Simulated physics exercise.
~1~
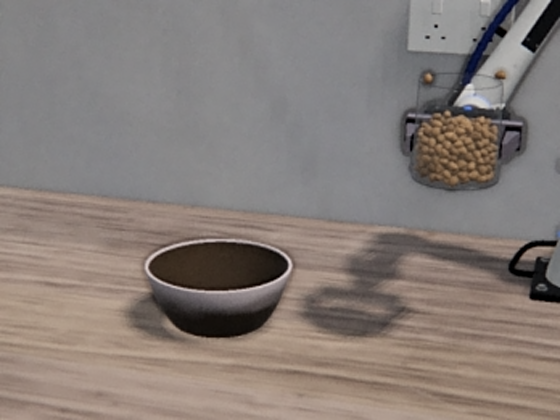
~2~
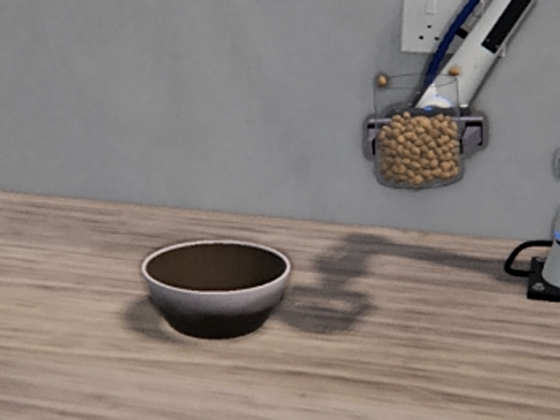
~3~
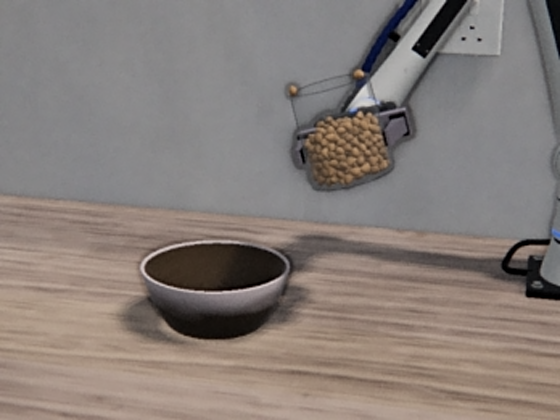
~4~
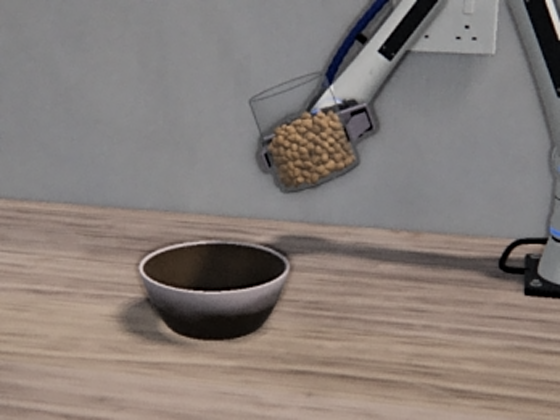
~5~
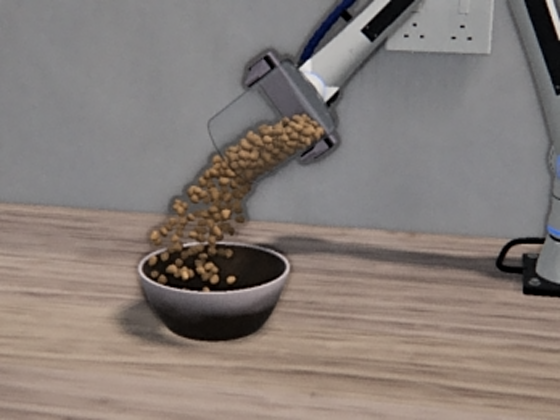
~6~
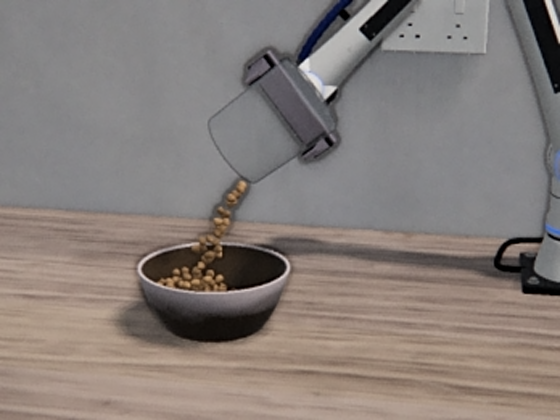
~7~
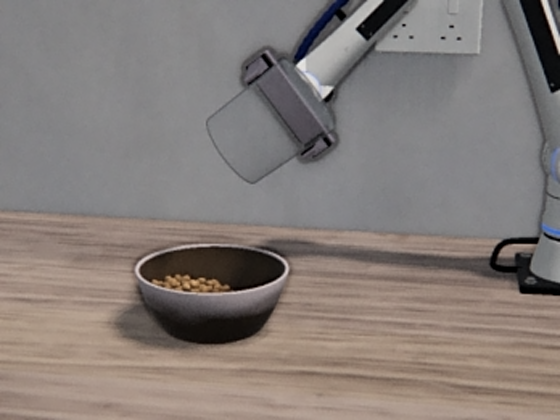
A white and grey robot arm at the upper right grips a clear tumbler full of tan dried beans, seen from the side against a plain grey wall with a white socket. Below and to the left, a dark bowl with a pale rim sits on a wood-grain table. The arm carries the tumbler left, starting to lean it as it nears the bowl. It then tips the tumbler over, and the beans pour down in a thick stream that thins to a trickle. Finally the emptied tumbler hangs tilted above the bowl, where the beans lie heaped, with none visible on the table.
